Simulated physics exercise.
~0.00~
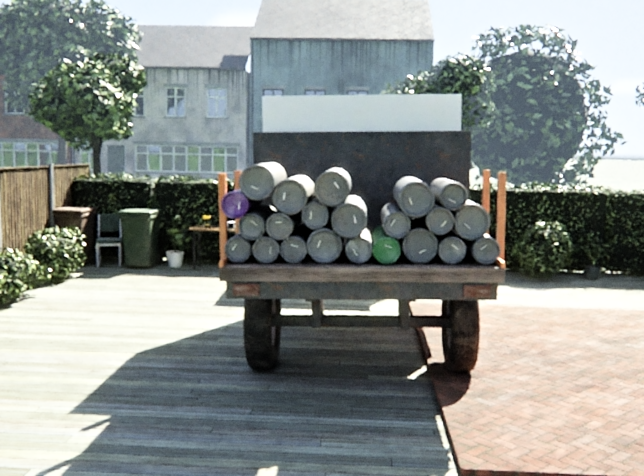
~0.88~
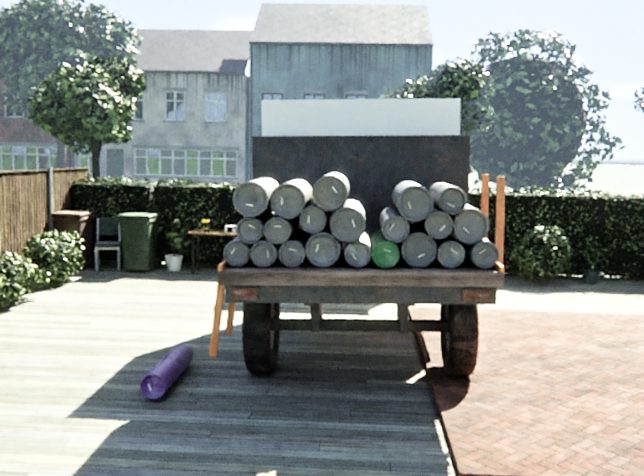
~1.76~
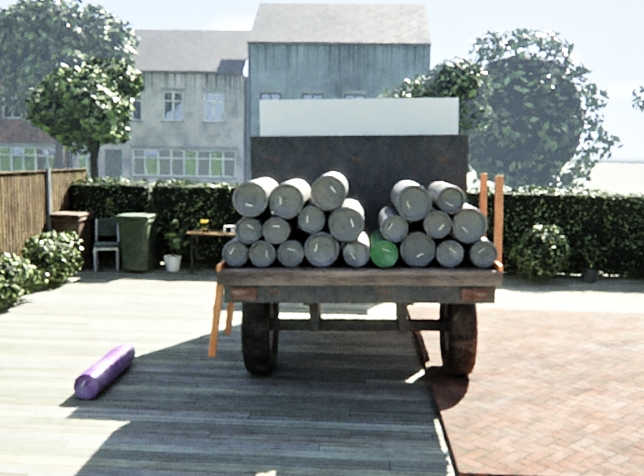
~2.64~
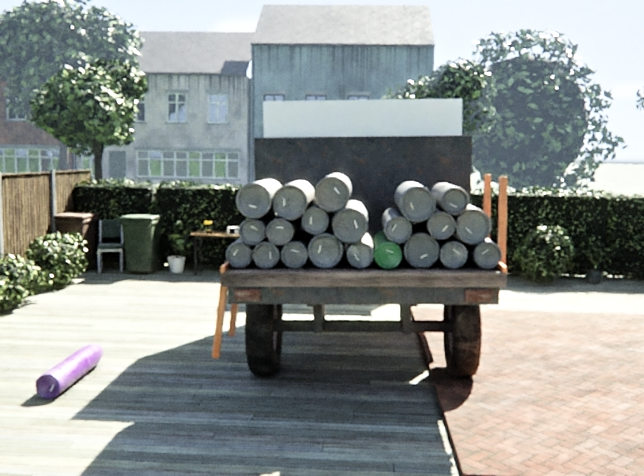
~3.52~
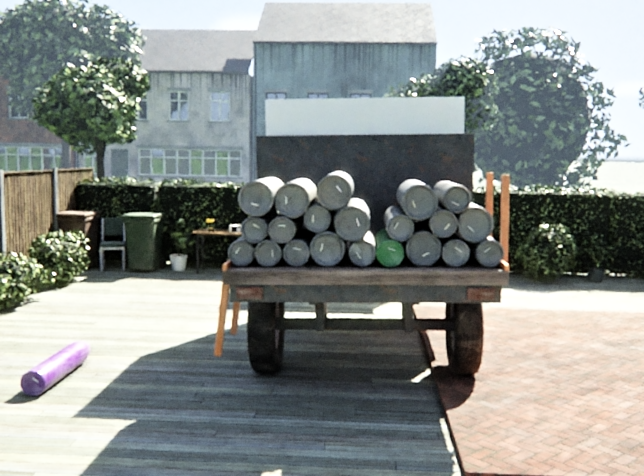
A purple cylinder drops off the left side of a parked flatbed truck as the orange posts there swing down, then rolls left across the decking, slowing near the left edge of the view, while the green cylinder and the grey ones stay stacked on the deck.
